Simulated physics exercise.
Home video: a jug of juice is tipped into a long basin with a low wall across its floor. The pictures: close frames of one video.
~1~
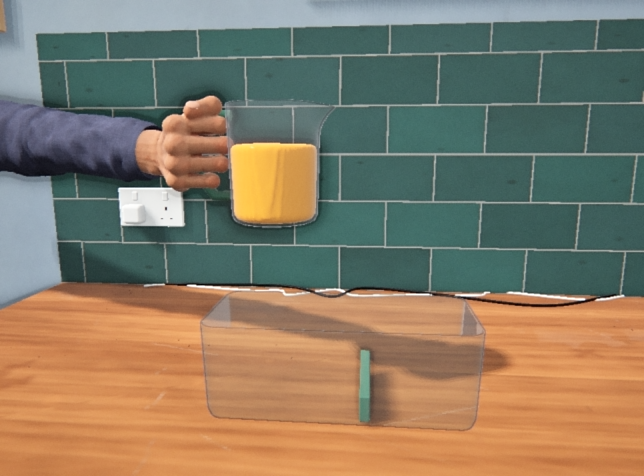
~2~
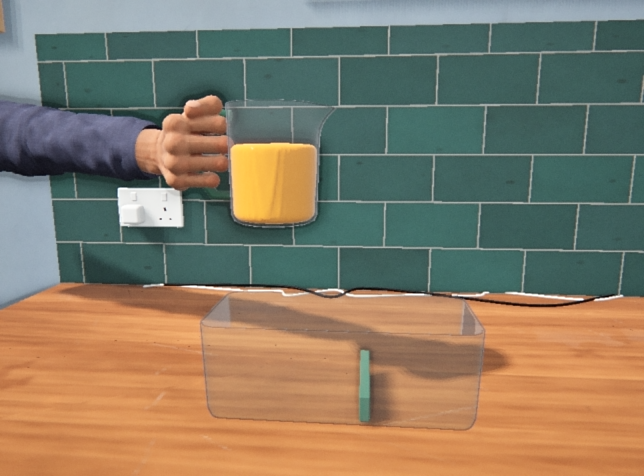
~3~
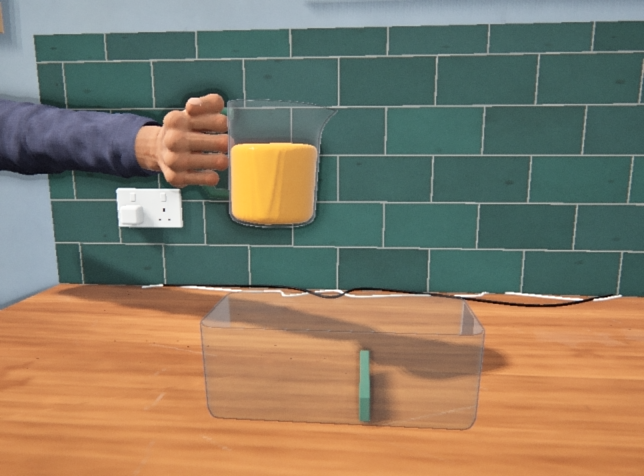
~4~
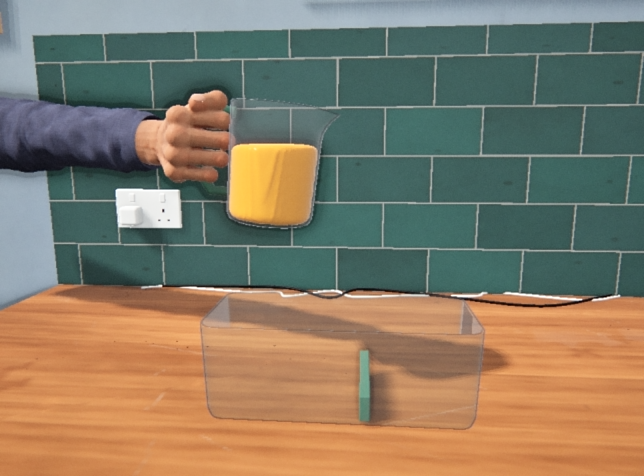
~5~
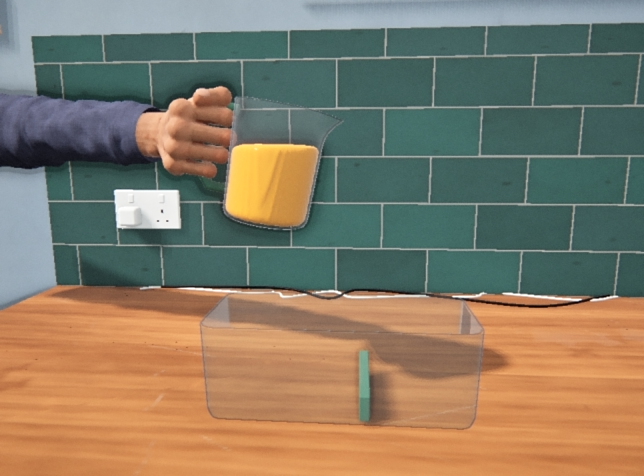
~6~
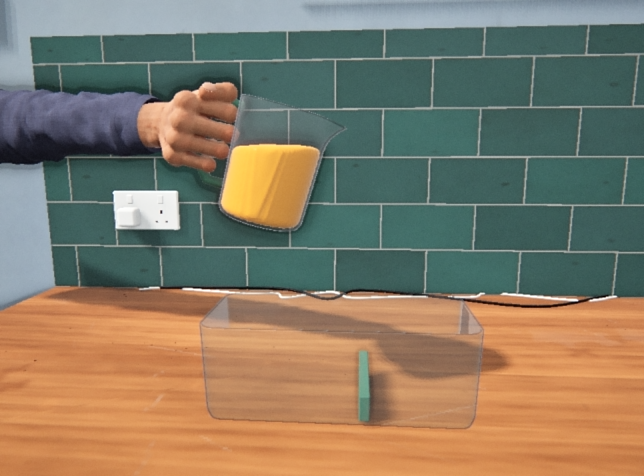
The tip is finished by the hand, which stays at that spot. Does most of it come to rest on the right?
The right compartment will collect the most.
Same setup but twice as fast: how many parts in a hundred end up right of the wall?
Estimate: Around 70 %.
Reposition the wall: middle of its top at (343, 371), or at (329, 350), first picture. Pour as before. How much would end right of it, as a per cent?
About 85 per cent, then about 90 per cent.
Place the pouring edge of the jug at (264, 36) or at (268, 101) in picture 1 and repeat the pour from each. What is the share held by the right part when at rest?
10 %, then 10 %.
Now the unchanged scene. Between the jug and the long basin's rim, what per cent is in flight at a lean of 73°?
That works out near 10 percent.
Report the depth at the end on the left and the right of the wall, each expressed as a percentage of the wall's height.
20 per cent left, 100 per cent right.
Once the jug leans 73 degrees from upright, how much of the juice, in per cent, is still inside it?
I'd put it at some 90 in a hundred.
A moment on, the tilt is 73° and 88 per cent is still to pour, 0 is left of the wall and 1 right of it.
Next, the tilt is 109° and 22 per cent is still to pour, 2 is left of the wall and 53 right of it.
Then the tilt is 118° and 0 per cent is still to pour, 18 is left of the wall and 78 right of it.
Later the tilt is 118° and 0 per cent is still to pour, 23 is left of the wall and 74 right of it.
Finally, 23 per cent lies left of the wall, 74 right of it and 3 outside.
